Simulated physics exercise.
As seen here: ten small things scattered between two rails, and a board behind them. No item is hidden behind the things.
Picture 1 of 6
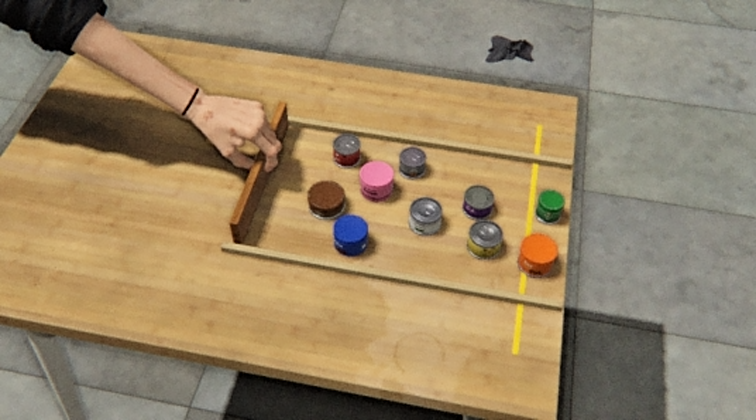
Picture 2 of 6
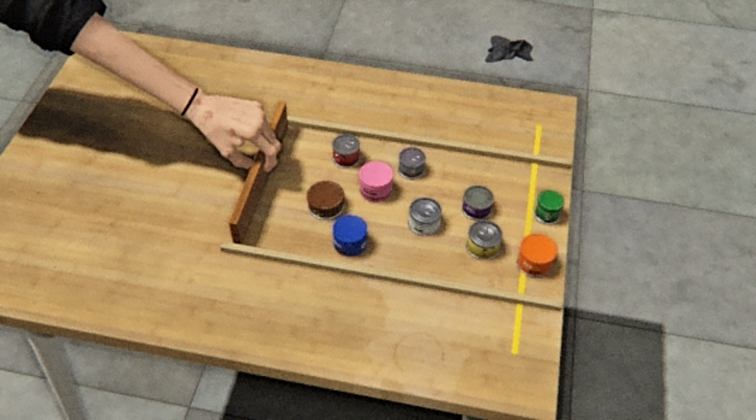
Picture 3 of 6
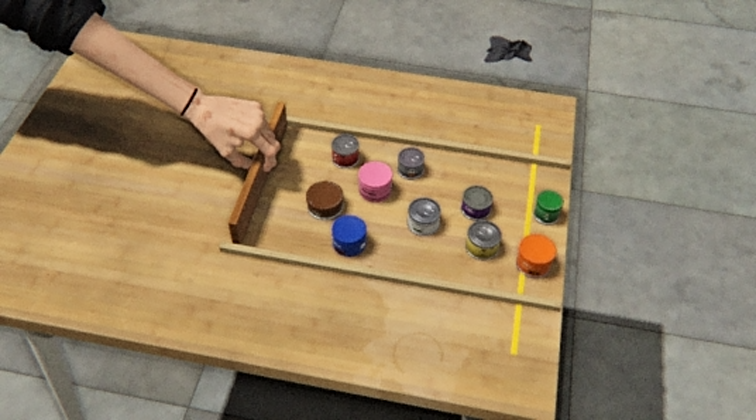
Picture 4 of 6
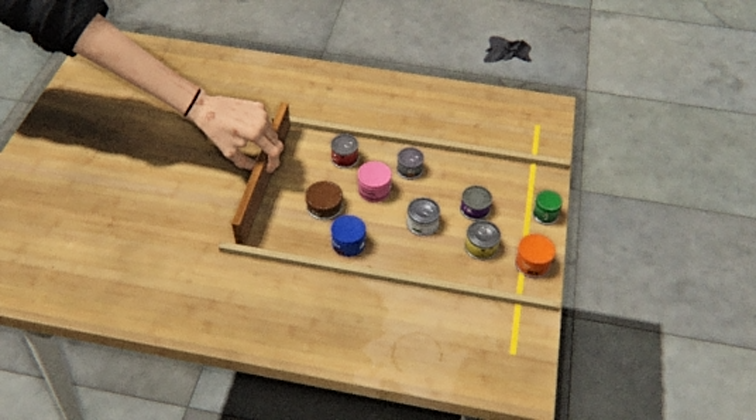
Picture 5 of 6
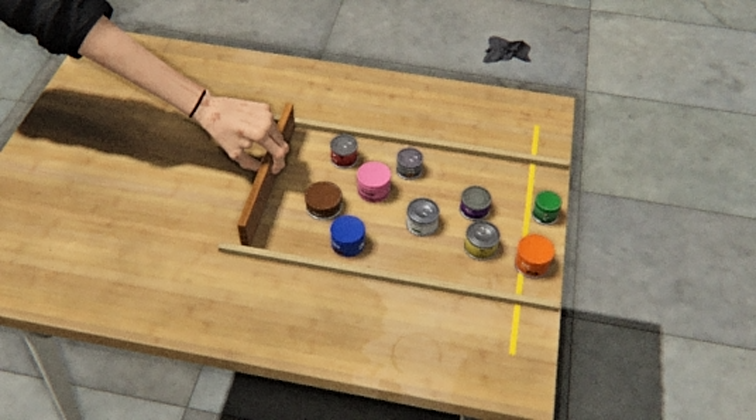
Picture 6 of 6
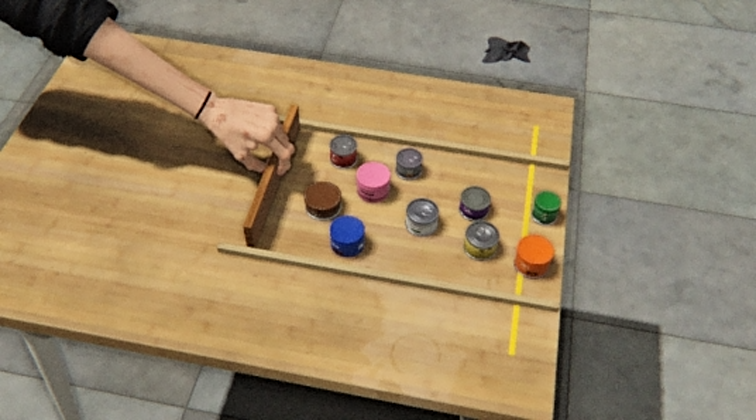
A hand held a wooden board upright behind ten small, colourful tins and pots scattered between two rails on a table, then slid it slightly right toward them, while the pots stayed put.
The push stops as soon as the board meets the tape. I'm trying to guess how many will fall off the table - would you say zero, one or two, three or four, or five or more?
I predict more than four will slip off.
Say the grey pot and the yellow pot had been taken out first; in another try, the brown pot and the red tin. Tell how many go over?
Try one: 4; try two: 3.
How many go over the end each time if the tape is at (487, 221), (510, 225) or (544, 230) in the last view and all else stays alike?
It would be 0, 2 and 6.
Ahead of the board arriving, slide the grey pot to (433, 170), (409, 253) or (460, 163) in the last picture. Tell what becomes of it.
Order of tries: Off, off, on.
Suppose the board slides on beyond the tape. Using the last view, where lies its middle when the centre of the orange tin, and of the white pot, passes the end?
I'd say about (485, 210) for the first one and about (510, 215) for the second.
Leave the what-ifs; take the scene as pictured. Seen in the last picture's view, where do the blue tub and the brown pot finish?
The first near (539, 273), the second near (544, 236).
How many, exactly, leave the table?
Exactly 6.
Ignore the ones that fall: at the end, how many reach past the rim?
My count gives 0.
Early on, none off yet; green tin at rest near (546, 208); orange tin at rest near (534, 257); yellow pot at rest near (481, 241).
A while later, none off yet; green tin at rest near (546, 208); orange tin at rest near (536, 258); yellow pot travelled about its own width near (500, 251).
Finally, the number that fall off is five or more; lost, grey pot, white pot, purple pot, yellow pot, orange tin and green tin.
